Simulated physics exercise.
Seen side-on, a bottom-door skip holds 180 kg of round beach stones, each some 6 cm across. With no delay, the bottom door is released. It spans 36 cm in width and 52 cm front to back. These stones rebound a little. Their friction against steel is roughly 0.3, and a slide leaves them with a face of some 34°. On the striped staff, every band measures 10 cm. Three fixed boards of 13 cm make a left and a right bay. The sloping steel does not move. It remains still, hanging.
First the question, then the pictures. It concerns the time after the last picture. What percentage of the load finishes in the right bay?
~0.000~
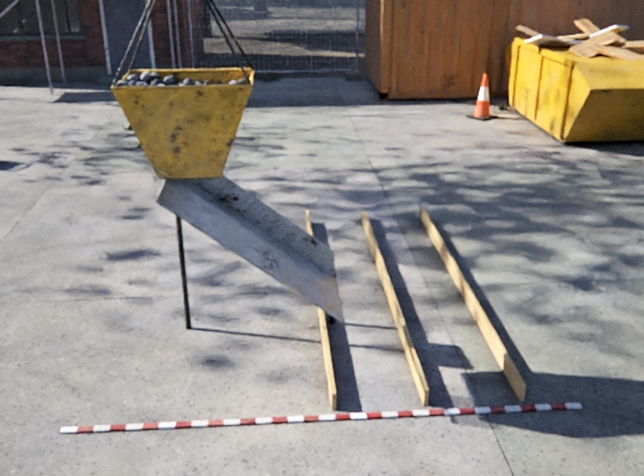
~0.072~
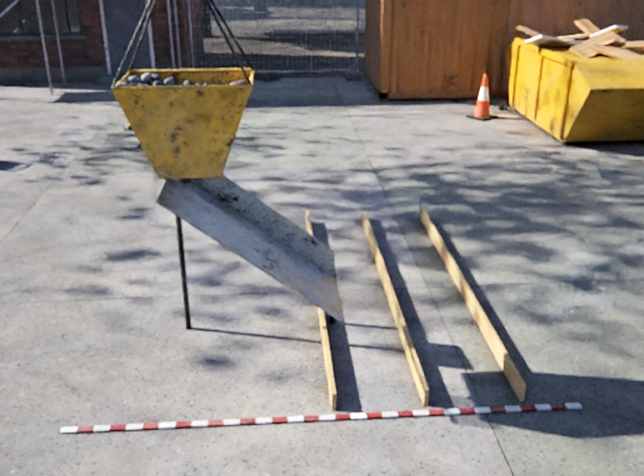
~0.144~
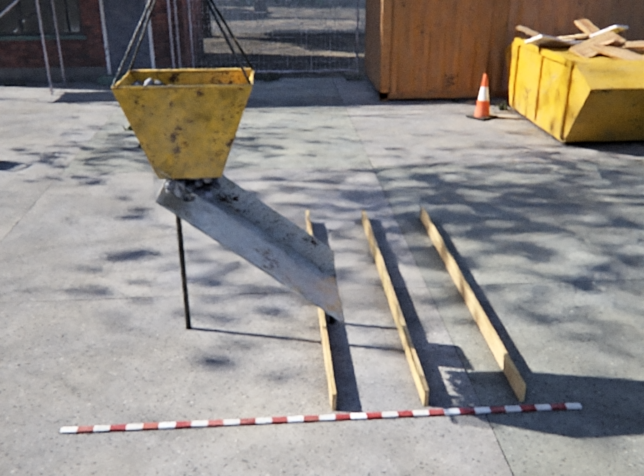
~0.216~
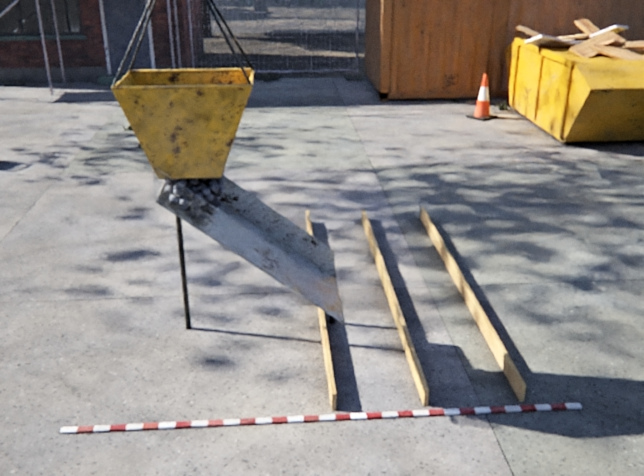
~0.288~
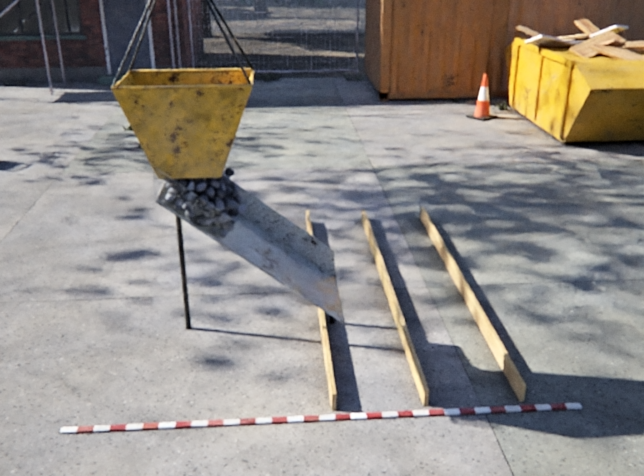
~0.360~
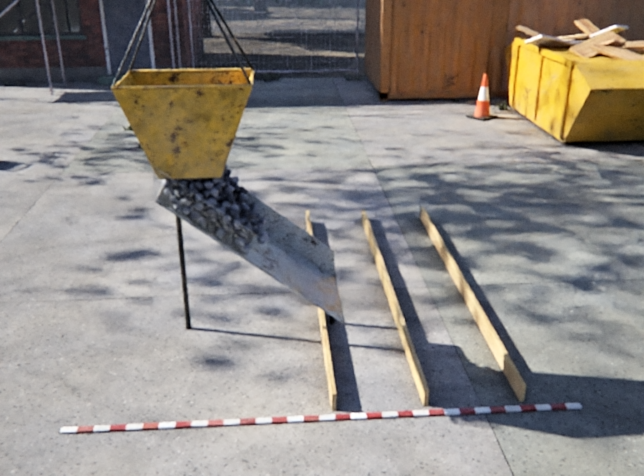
About 34 per cent.
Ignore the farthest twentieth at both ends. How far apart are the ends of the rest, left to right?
It covers roughly 100 centimetres from left to right.
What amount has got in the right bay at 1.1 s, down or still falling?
About 5 per cent of it.
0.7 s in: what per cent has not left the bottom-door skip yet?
Roughly 5 percent is held.
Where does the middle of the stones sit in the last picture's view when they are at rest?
Centre at rest: Around (394, 350).
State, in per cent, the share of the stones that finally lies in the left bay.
Near 65 percent, give or take.
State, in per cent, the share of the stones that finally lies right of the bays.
Close to 0 %.
After 0.7 s, 6 % in the bottom-door skip, 82 % on the steel, 2 % falling or lying left of the bays, 10 % falling or lying in the left bay; the stones farthest right are at (394, 337).
After 1.1 s, 0 % in the bottom-door skip, 40 % on the steel, 52 % falling or lying in the left bay, 7 % falling or lying in the right bay; the stones farthest right are at (475, 360).
After 1.7 s, 0 % in the bottom-door skip, 69 % falling or lying in the left bay, 31 % falling or lying in the right bay; the stones farthest right are at (487, 342).
After 2.6 s, 0 % in the bottom-door skip, 65 % falling or lying in the left bay, 34 % falling or lying in the right bay; the stones farthest right are at (490, 350).
After 4.5 s, 0 % in the bottom-door skip, 65 % in the left bay, 34 % in the right bay; the stones farthest right are at (490, 350).
